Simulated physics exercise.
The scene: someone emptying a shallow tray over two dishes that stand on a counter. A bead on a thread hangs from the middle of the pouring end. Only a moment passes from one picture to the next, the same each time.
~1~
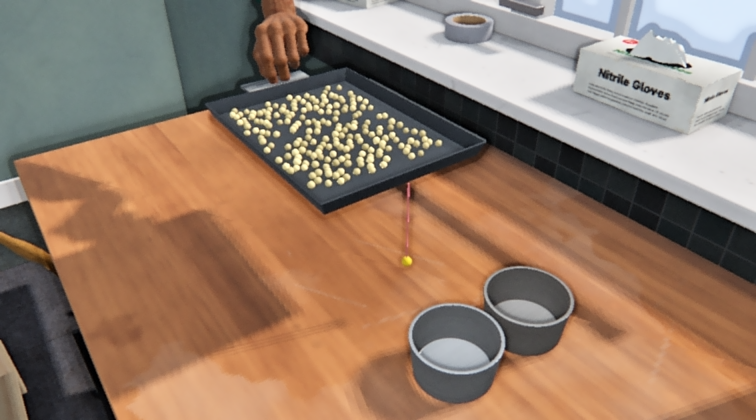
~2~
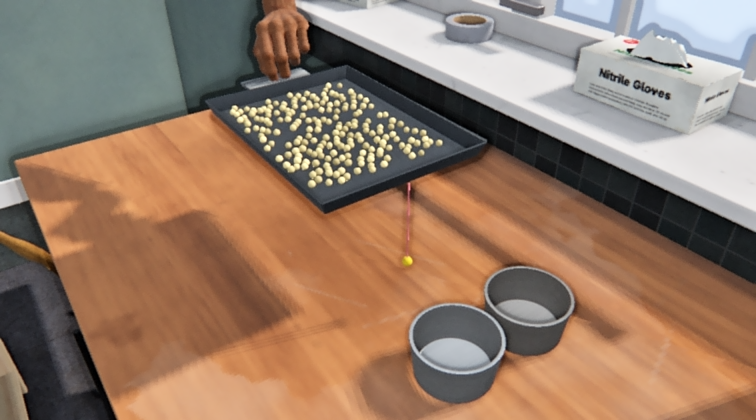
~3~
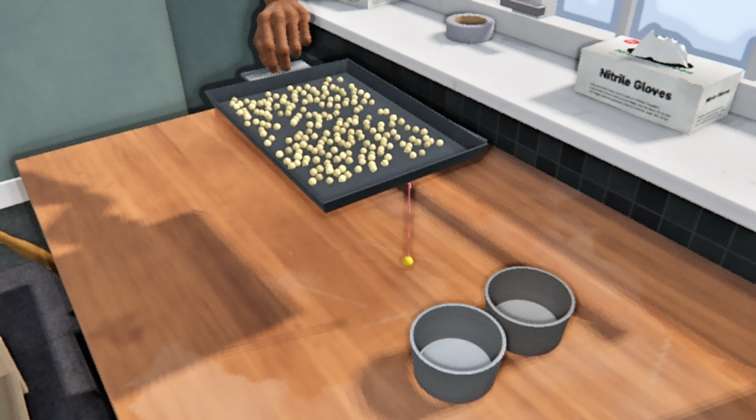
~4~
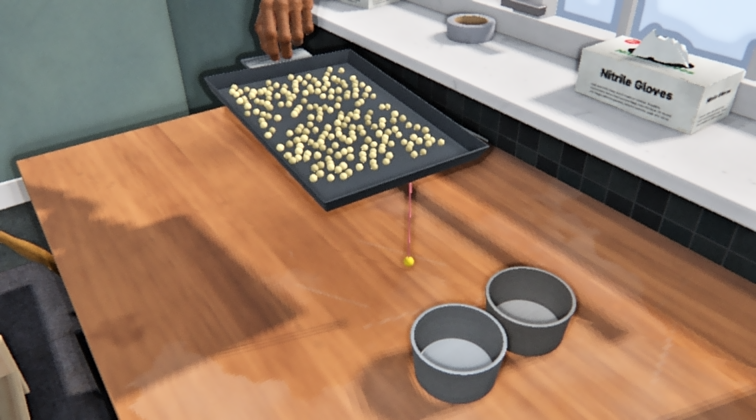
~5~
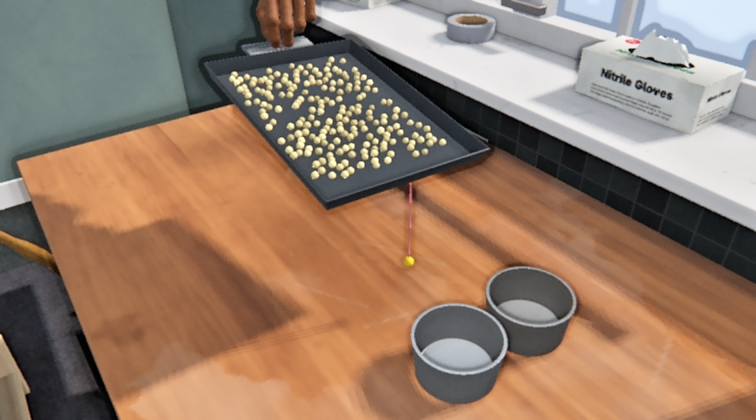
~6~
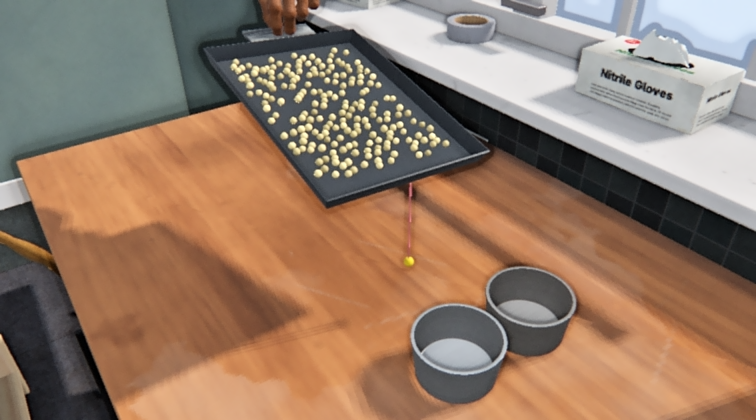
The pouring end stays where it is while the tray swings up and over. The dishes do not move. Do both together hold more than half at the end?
They take only the smaller part between them.
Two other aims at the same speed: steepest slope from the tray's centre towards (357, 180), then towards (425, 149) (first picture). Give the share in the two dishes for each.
Near 0 % and 0 %.
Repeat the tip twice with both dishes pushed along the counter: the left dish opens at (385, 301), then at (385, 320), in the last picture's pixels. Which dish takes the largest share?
The first try: The right dish. The second: The right one.
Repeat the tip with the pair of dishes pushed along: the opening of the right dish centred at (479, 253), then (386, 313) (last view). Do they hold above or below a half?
In turn: Over half; under half.
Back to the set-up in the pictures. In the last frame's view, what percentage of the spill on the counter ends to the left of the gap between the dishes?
Some 60 per cent.
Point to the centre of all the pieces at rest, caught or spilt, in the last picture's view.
Roughly at (482, 290).
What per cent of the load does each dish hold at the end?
Left dish near 0 in a hundred; right dish near 10.
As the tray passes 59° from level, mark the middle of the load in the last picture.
At about (447, 167).
Soon after the last picture, tray tipped steeply; most on the tray; a stray few in the right dish; a small part outside both; a small part in the air.
A little later, tray tipped right over; a stray few on the tray; a stray few in the left dish; a small part in the right dish; most outside both; about a quarter in the air.
Later still, tray tipped past a quarter turn; a stray few in the left dish; a small part in the right dish; nearly all outside both.
At rest, tray tipped past a quarter turn; a stray few in the left dish; a small part in the right dish; nearly all outside both.
